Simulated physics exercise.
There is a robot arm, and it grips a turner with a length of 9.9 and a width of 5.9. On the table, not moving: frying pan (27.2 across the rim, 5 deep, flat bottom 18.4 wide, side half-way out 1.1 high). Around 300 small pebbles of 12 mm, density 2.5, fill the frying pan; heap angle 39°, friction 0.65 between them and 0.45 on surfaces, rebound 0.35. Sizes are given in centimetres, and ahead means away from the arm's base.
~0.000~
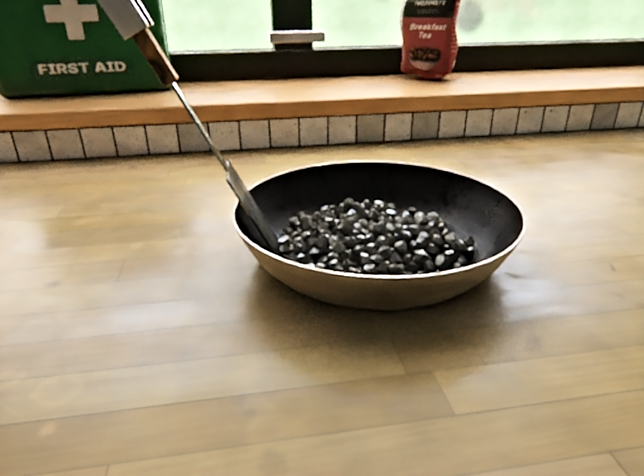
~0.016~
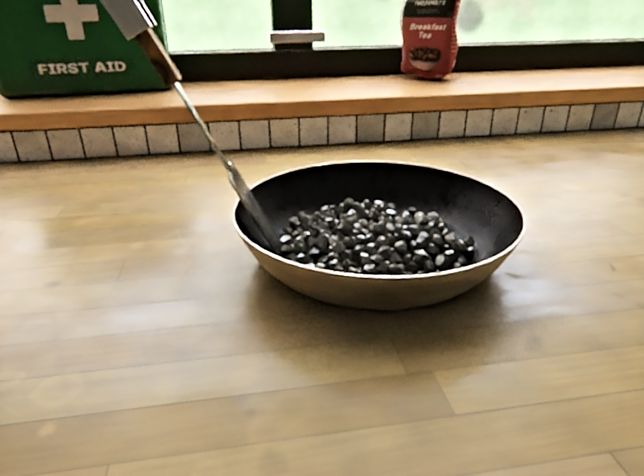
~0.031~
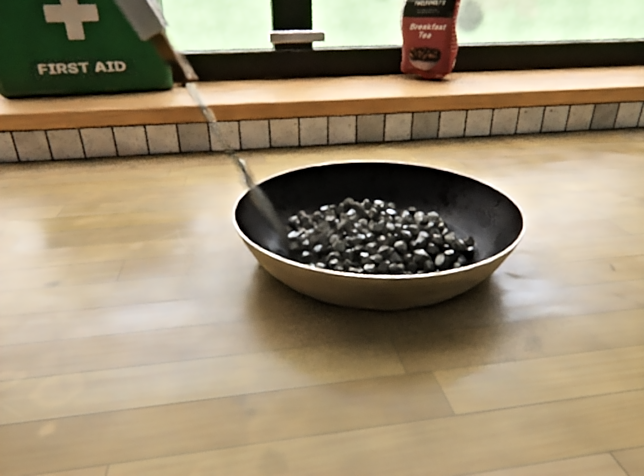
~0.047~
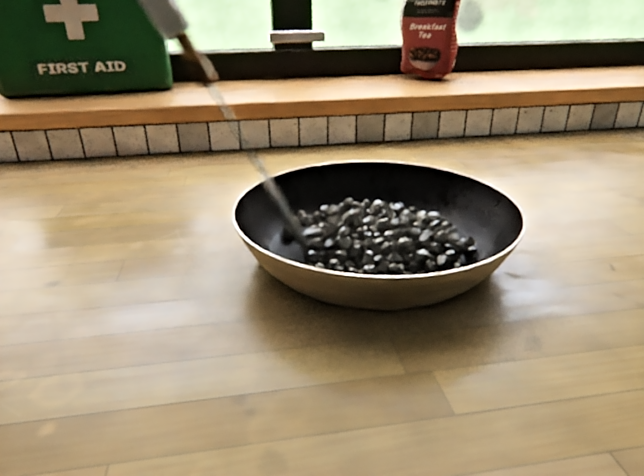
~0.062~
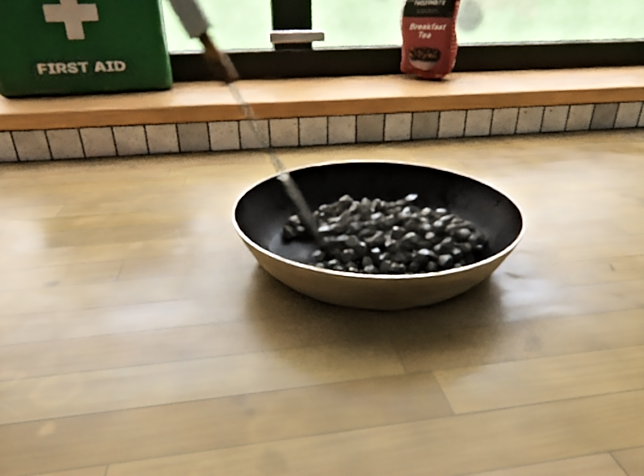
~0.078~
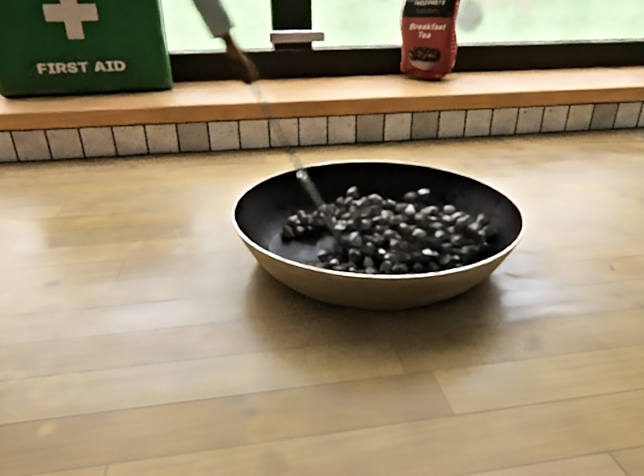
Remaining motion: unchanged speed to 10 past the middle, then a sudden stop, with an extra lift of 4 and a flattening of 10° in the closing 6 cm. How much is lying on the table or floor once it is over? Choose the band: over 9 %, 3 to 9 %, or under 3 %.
Over 9 %.
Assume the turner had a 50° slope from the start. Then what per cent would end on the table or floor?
I'd expect near 10 percent then.
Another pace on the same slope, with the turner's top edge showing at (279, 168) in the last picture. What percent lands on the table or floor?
Expect some 15 per cent there.
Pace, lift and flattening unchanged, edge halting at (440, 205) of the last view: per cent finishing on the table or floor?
Around 5 percent.
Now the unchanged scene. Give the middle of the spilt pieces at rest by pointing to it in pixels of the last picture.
(581, 225).
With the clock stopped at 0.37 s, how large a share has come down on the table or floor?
Share at that moment: About 5 %.
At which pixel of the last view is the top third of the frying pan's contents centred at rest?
Close to pixel (459, 223).
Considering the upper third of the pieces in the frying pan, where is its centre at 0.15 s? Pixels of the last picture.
Centre: Roughly (458, 219) in the last picture.
By 0.12 s, sloping 64°, highest piece 5 above the table; 305 in the frying pan.
By 0.15 s, sloping 61°, highest piece 5 above the table; 305 in the frying pan.
By 0.37 s, sloping 54°, highest piece 18 above the table; 267 in the frying pan, 15 on the table or floor, 23 on the blade or in flight.
By 1.42 s, sloping 54°, highest piece 6 above the table; 267 in the frying pan, 38 on the table or floor.
Final count, 267 in the frying pan, 38 on the table or floor. That is 12 % on the table or floor.
